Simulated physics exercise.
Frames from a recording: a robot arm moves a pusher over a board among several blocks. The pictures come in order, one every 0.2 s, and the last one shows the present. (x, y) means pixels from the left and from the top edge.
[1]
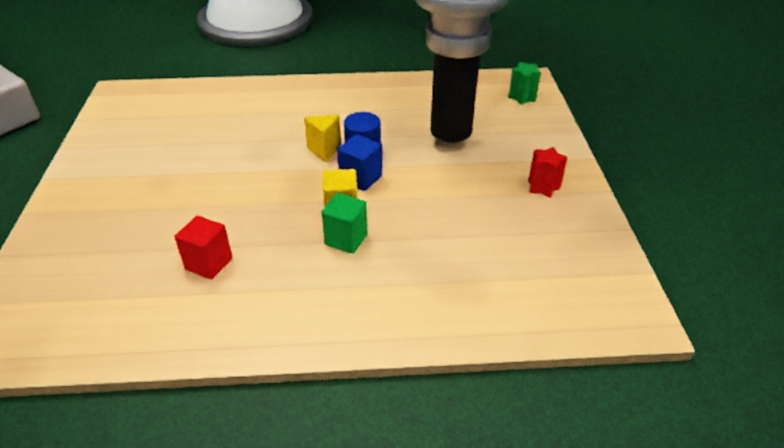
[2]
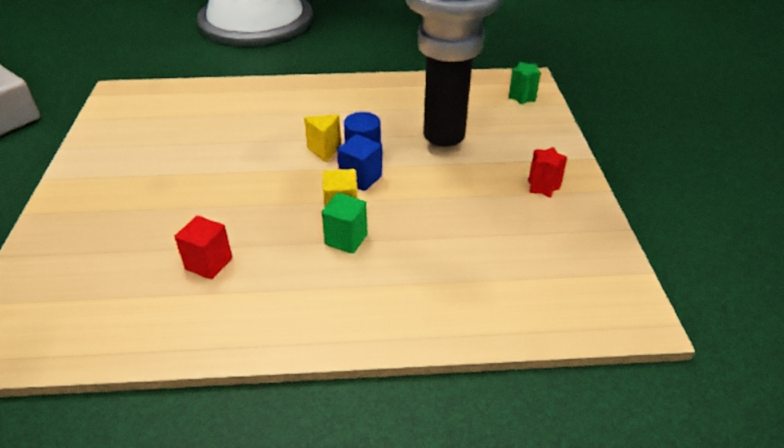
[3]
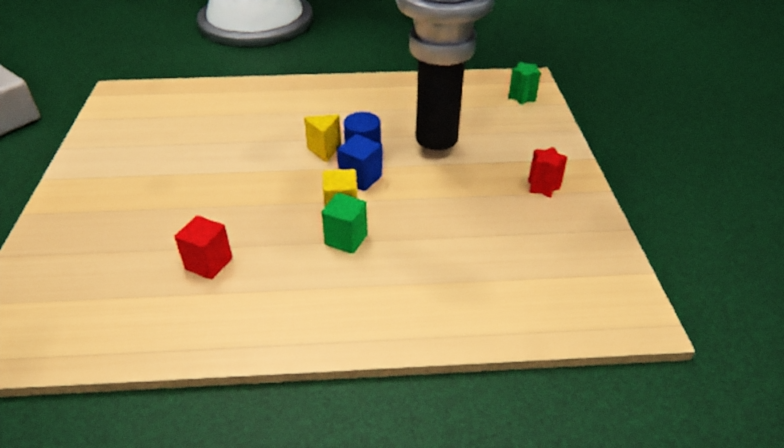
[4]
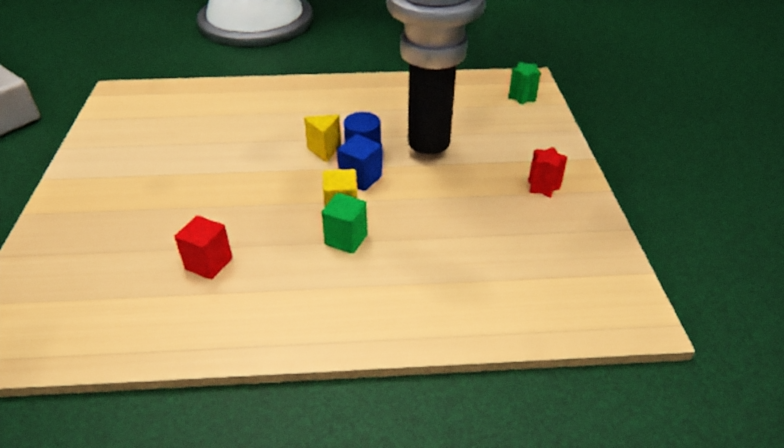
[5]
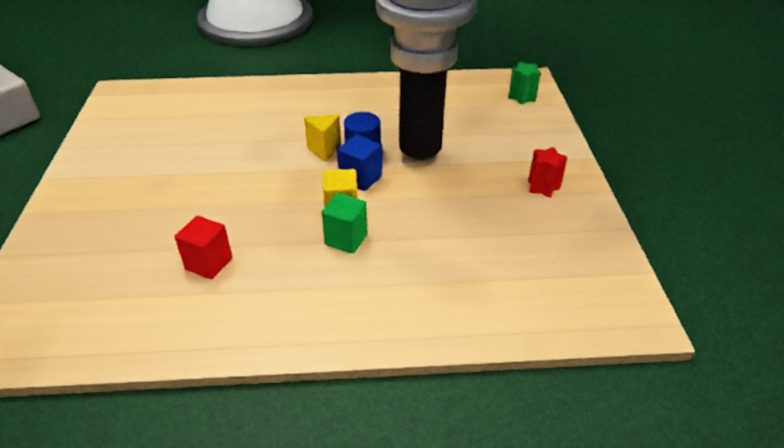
A pale wooden board lies on a dark green surface, seen from above at an angle by a still camera. A yellow triangular block, blue round and four-sided blocks, and yellow and green blocks cluster near the middle, with a red block at lower left and red and green pieces at right. The arm's black pusher slides slowly left and slightly nearer, while every block stays still.
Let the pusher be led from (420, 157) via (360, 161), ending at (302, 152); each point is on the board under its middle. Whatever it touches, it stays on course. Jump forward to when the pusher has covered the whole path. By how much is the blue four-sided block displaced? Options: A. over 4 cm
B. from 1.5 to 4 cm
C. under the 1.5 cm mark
Correct choice: B.
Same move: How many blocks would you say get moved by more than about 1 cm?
I'd say three or more blocks get shifted by more than about 1 cm.
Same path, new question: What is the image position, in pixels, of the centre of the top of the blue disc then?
Its top middle: (299, 100).
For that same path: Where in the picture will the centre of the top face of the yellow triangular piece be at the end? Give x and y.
I'd expect the centre of its top face to be at (266, 110).
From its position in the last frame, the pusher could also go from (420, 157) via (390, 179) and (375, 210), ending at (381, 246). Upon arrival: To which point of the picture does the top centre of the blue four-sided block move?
Around (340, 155).
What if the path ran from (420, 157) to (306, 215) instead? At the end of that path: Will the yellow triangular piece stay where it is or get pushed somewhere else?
At the end, its place is the same.
The first path, step by step. One third of the way, pusher (379, 151); yellow triangular piece (316, 119), turned 30° anticlockwise; blue four-sided block (352, 149); blue disc (345, 119).
Two thirds of the way, pusher (339, 147); yellow triangular piece (287, 114), turned 50° anticlockwise; blue four-sided block (342, 152), turned 20° anticlockwise; blue disc (316, 110).
At the end, pusher (301, 142); yellow triangular piece (266, 110), turned 50° anticlockwise; yellow four-sided block unmoved; blue four-sided block (342, 152), turned 20° anticlockwise; blue disc (299, 100).
